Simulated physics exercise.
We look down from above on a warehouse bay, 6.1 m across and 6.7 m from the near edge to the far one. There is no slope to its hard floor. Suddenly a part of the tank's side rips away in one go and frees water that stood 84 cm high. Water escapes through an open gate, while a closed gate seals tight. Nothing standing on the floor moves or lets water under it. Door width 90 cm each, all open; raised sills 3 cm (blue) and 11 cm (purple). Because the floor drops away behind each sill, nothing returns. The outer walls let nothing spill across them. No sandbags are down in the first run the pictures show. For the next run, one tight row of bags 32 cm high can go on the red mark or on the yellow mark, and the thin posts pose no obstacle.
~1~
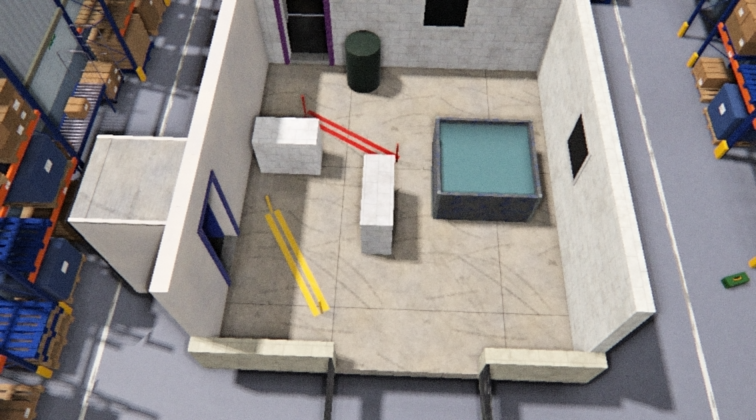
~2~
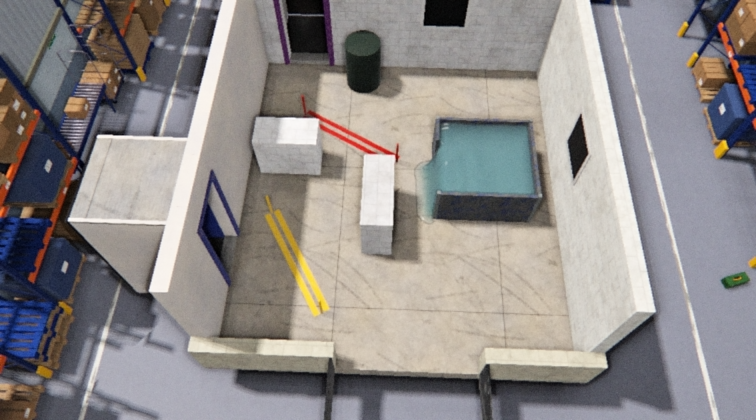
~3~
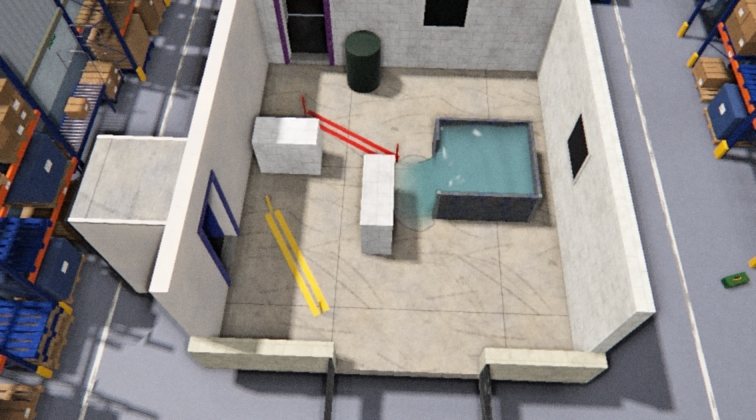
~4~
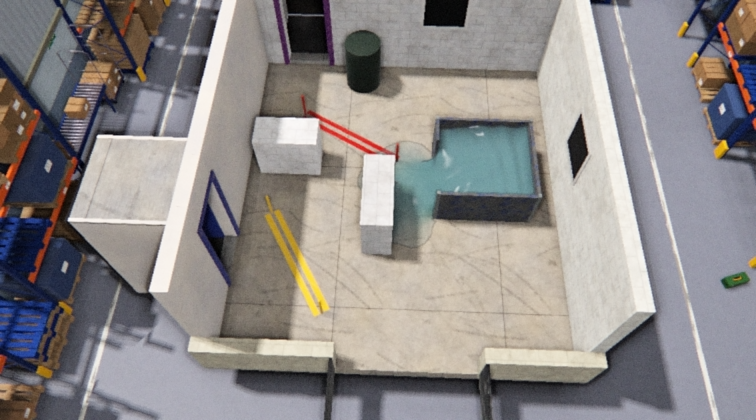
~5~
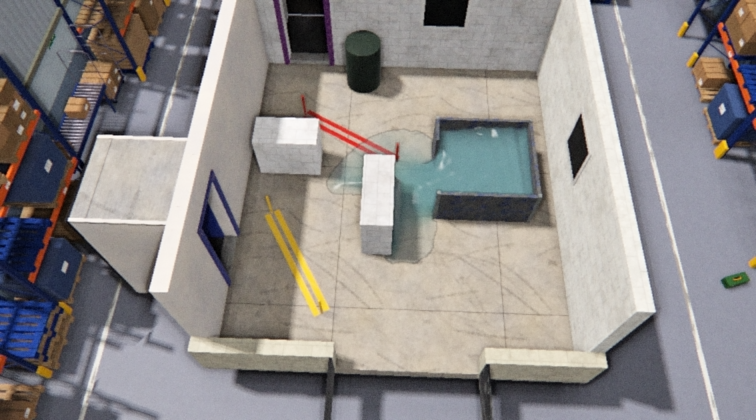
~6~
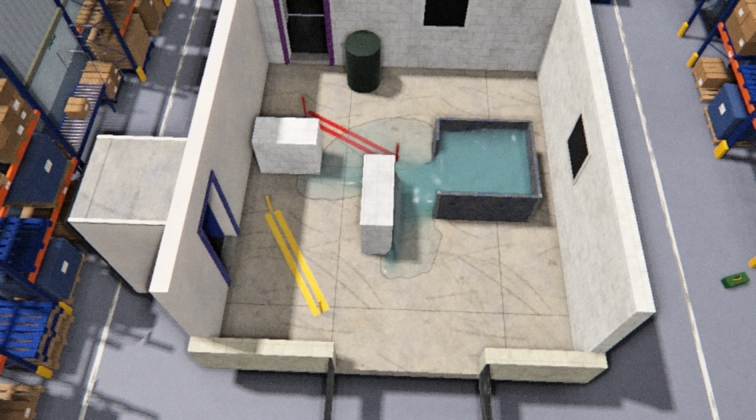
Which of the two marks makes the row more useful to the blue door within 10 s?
The yellow mark does.
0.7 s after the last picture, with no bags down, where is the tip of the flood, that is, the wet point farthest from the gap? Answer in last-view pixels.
You'll find it close to (261, 111) in the last picture.
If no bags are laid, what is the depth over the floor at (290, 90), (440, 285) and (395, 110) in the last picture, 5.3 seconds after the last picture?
Spot by spot it's about 12, 2 and 6 centimetres.
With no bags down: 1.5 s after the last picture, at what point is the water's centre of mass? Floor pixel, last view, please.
Roughly at (408, 184).
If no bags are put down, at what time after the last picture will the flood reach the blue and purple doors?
Times - blue 1.1 s, purple 1.2 s.
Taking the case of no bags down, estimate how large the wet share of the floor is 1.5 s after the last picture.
55 %.
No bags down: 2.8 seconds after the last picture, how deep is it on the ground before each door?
So blue stands at 5 cm, while purple stands at 20 cm.
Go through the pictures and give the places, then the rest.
The first frame shows still water, 84 cm deep, in the tank at (486, 158).
In the second frame, water pours out at (437, 182) and has run 0.7 m, to (431, 222); typically 10 cm deep outside, 84 cm at the tank's back.
In the third frame, the front is at (395, 169), 1.0 m from the gap at (437, 184); 1.1 m2 of floor is under water; 83 cm left at the back of the tank.
In the fourth frame, the front is at (362, 178), 1.5 m from the gap at (437, 185); 2.1 m2 of floor is under water; 75 cm left at the back of the tank.
In the fifth frame, water pours out at (437, 185) and has run 2.1 m, to (332, 179); typically 8 cm deep outside, 71 cm at the tank's back.
In the sixth frame, the front is at (303, 176), 2.7 m from the gap at (437, 185); 4.7 m2 of floor is under water; 71 cm left at the back of the tank.
Then, 0.7 s after the last picture water covers 35 % of the floor and is deepest (55 cm) near (400, 202) in the run without bags; in at the blue door, 0 L with no bags, 0 L with the row on red, 0 L on yellow.
Then, 1.5 s after the last picture water covers 55 % of the floor and is deepest (39 cm) near (268, 68) in the run without bags; in at the blue door, 0 L with no bags, 0 L with the row on red, 0 L on yellow.
Then, 2.8 s after the last picture water covers 60 % of the floor and is deepest (22 cm) near (400, 202) in the run without bags; in at the blue door, 8 L with no bags, 19 L with the row on red, 0 L on yellow.
Then, 5.3 s after the last picture water covers 85 % of the floor and is deepest (14 cm) near (340, 70) in the run without bags; in at the blue door, 12 L with no bags, 36 L with the row on red, 0 L on yellow.
Then, 9.3 s after the last picture water covers 100 % of the floor and is deepest (10 cm) near (509, 100) in the run without bags; in at the blue door, 15 L with no bags, 63 L with the row on red, 1 L on yellow.
